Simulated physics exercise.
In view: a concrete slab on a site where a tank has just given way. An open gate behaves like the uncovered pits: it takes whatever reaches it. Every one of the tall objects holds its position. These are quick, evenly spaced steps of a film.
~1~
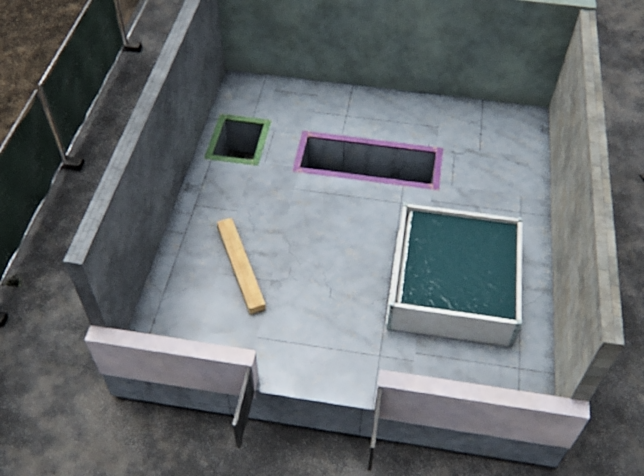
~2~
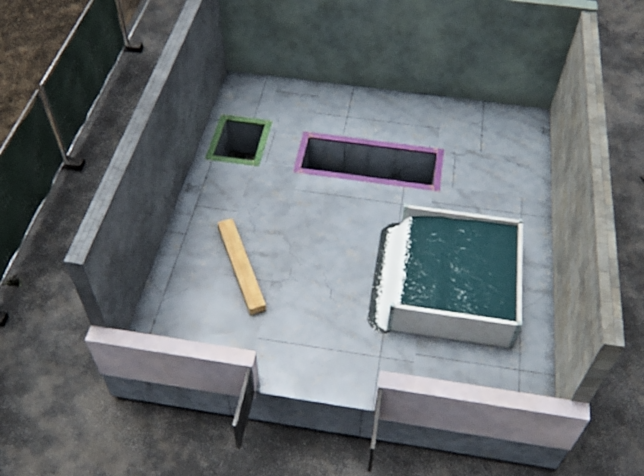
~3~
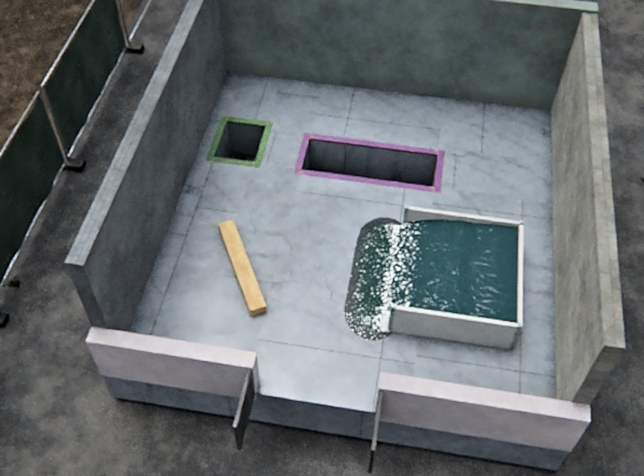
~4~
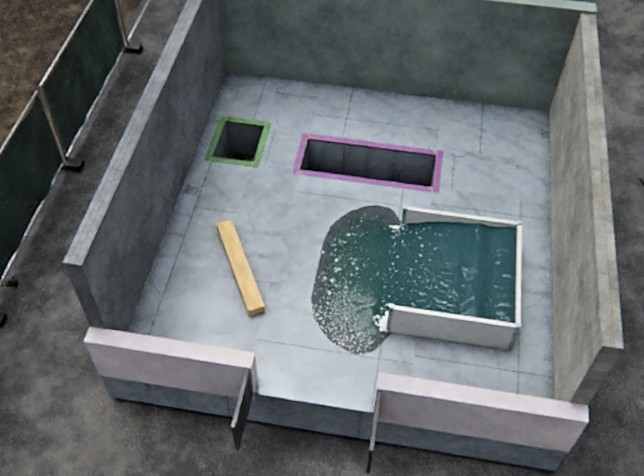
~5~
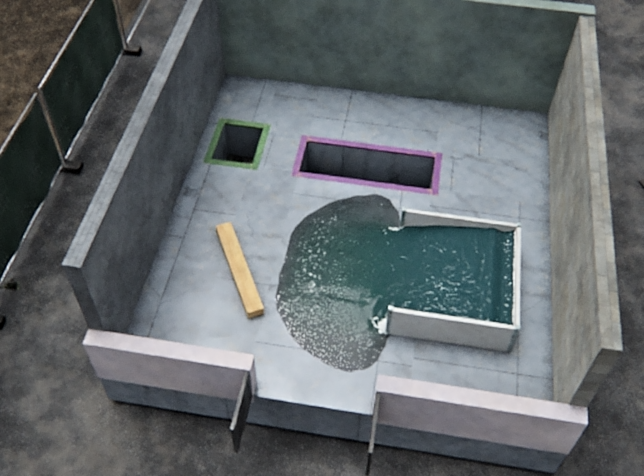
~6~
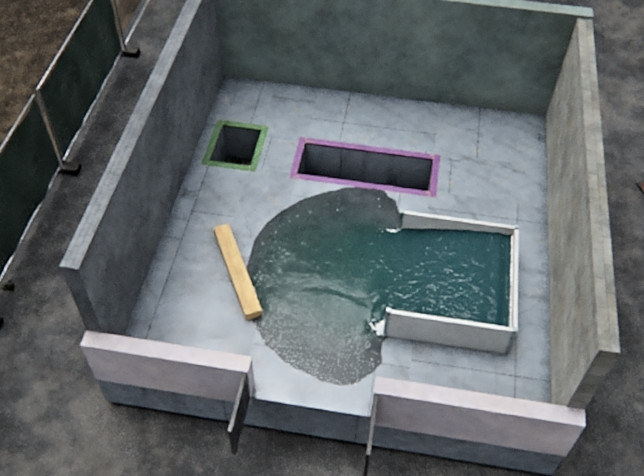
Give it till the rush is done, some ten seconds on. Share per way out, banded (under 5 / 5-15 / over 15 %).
One by one: The gate soaks up a medium amount - five to fifteen per cent; the green pit soaks up a great deal - past fifteen per cent; the purple pit soaks up a medium amount - five to fifteen per cent.
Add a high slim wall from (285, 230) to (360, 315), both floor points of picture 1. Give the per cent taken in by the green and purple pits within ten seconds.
Estimated shares: Green 20 percent, purple 35 percent.
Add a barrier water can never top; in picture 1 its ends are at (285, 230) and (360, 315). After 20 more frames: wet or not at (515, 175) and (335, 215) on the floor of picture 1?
Result, in the order given: Unsoaked / swamped.
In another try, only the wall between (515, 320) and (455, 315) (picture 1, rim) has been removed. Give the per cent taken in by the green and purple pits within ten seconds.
Approximately, green takes 8 % and purple takes 6 %.
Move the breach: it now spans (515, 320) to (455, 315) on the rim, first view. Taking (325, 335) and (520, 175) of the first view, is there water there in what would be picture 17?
In order: Swamped and spared.
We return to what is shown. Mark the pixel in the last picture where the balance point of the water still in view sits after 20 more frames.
The centre of mass sits at about (283, 258).
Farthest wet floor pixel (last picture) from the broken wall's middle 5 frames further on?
Approximate pixel: (178, 196).
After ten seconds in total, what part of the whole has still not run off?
I'd estimate close to 44 per cent.
A moment on, water covers 35 % of the floor; the gate 0 %, the green pit 0 %, the purple pit 1 %.
Next, water covers 45 % of the floor; the gate 1 %, the green pit 1 %, the purple pit 2 %.
Then, water covers 45 % of the floor; the gate 2 %, the green pit 13 %, the purple pit 4 %.
Later, water covers 55 % of the floor; the gate 7 %, the green pit 24 %, the purple pit 7 %.
In the end, water covers 65 % of the floor; the gate 11 %, the green pit 33 %, the purple pit 13 %.
